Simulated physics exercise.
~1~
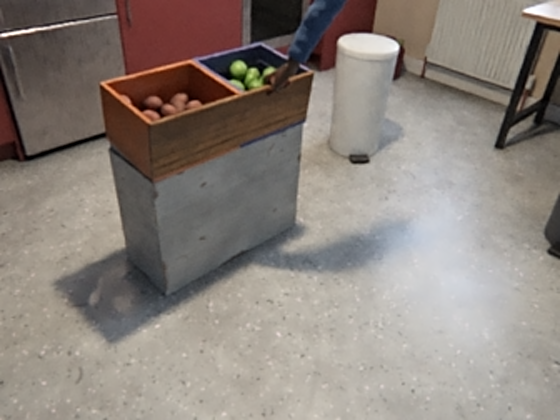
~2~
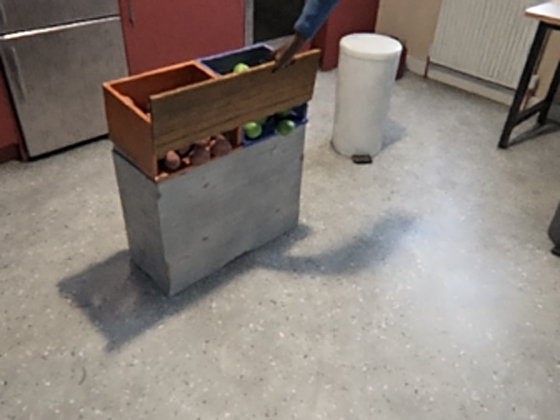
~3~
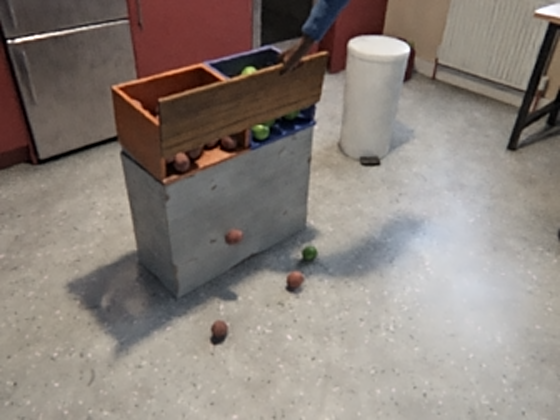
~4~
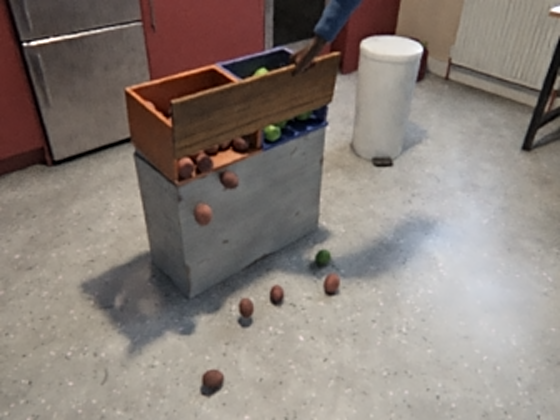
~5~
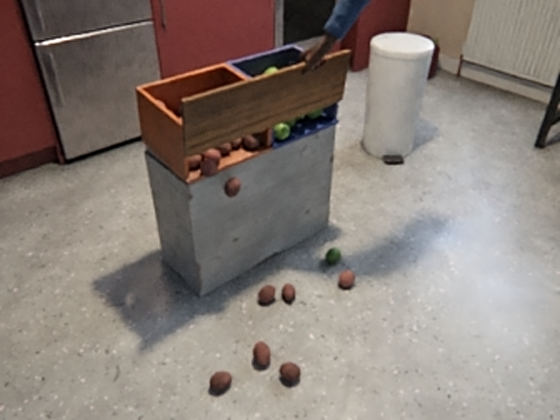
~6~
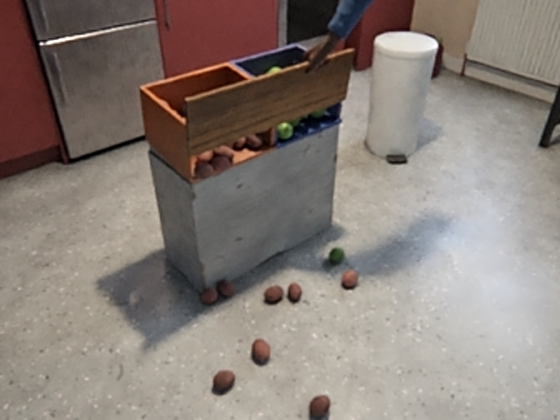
A hand lifts the wooden gate, and several red potatoes and one lime drop onto the floor.
